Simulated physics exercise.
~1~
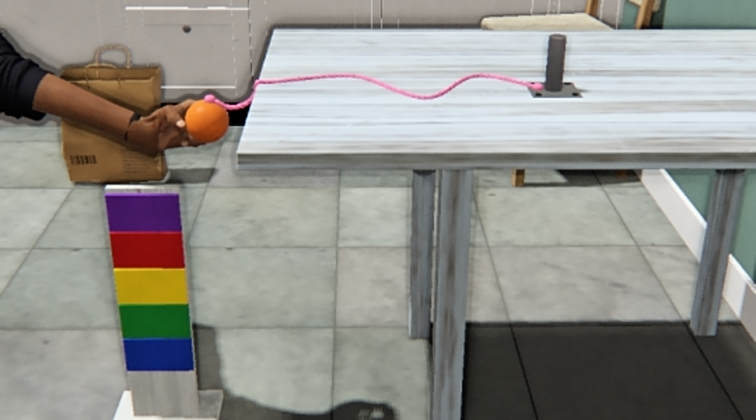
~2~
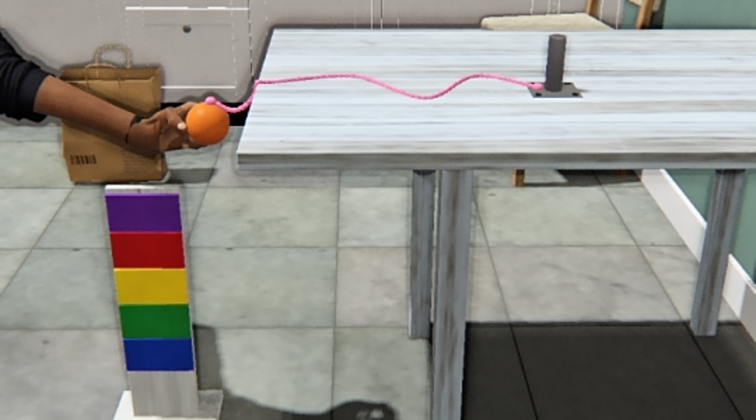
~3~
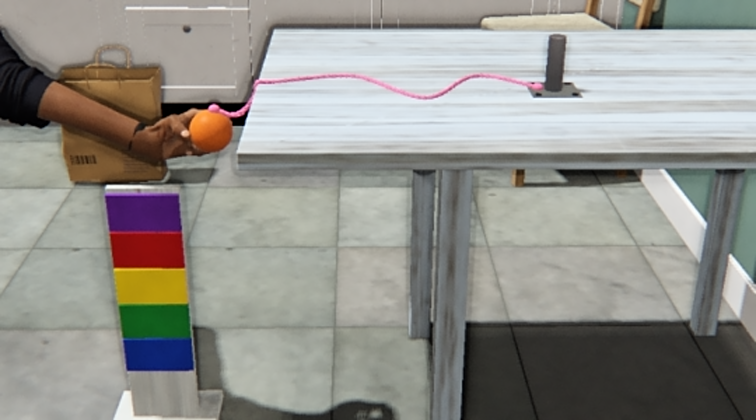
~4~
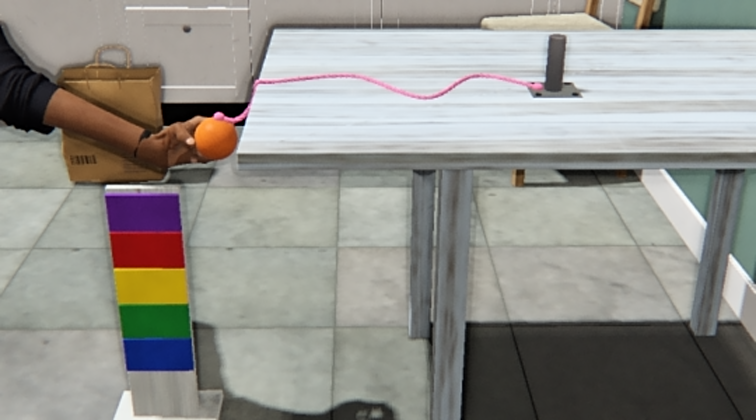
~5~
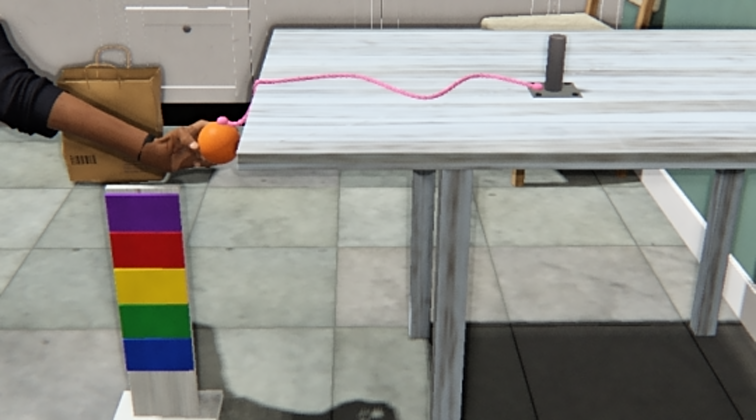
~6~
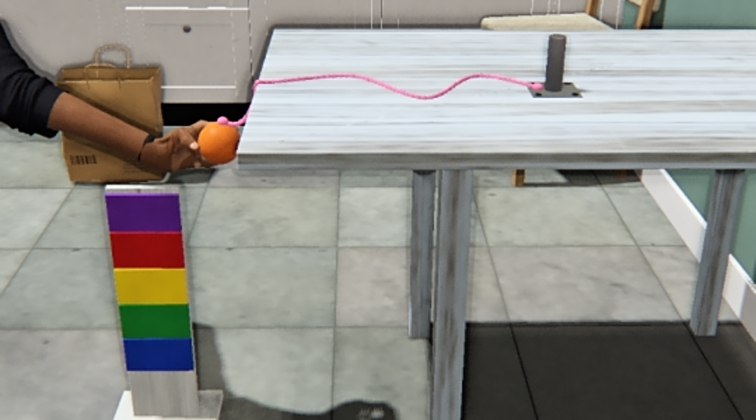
In a grey-tiled room seen from a fixed, slightly raised view, a pale wooden table stands at right with a cabinet behind. A hand at left holds an orange ball-like object beside the table edge, a wavy pink cord running to a dark post, above a board striped purple, red, yellow, green and blue. The hand lowers the object slightly, drifting right, then stays nearly still.
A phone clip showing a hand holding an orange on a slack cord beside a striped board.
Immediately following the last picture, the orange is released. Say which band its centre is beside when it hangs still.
Its centre is beside the red band.
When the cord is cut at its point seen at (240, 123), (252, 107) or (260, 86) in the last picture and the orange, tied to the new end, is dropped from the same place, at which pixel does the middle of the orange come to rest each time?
Try by try: (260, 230), (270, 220) and (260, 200).
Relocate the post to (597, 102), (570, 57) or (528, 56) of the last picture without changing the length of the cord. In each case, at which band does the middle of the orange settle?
Purple; purple; red.
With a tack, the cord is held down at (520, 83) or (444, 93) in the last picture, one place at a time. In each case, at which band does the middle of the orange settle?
In order: Red; purple.
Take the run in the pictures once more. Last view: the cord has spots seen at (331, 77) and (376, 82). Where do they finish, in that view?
Roughly at (256, 104), and the other roughly at (296, 86).
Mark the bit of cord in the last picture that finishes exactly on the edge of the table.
That point sits at about (344, 76).
Early on, orange near (283, 236); level with red.
Midway, orange near (240, 246); level with red.
Finally, orange near (255, 251); level with red. The cord holds its middle at red.
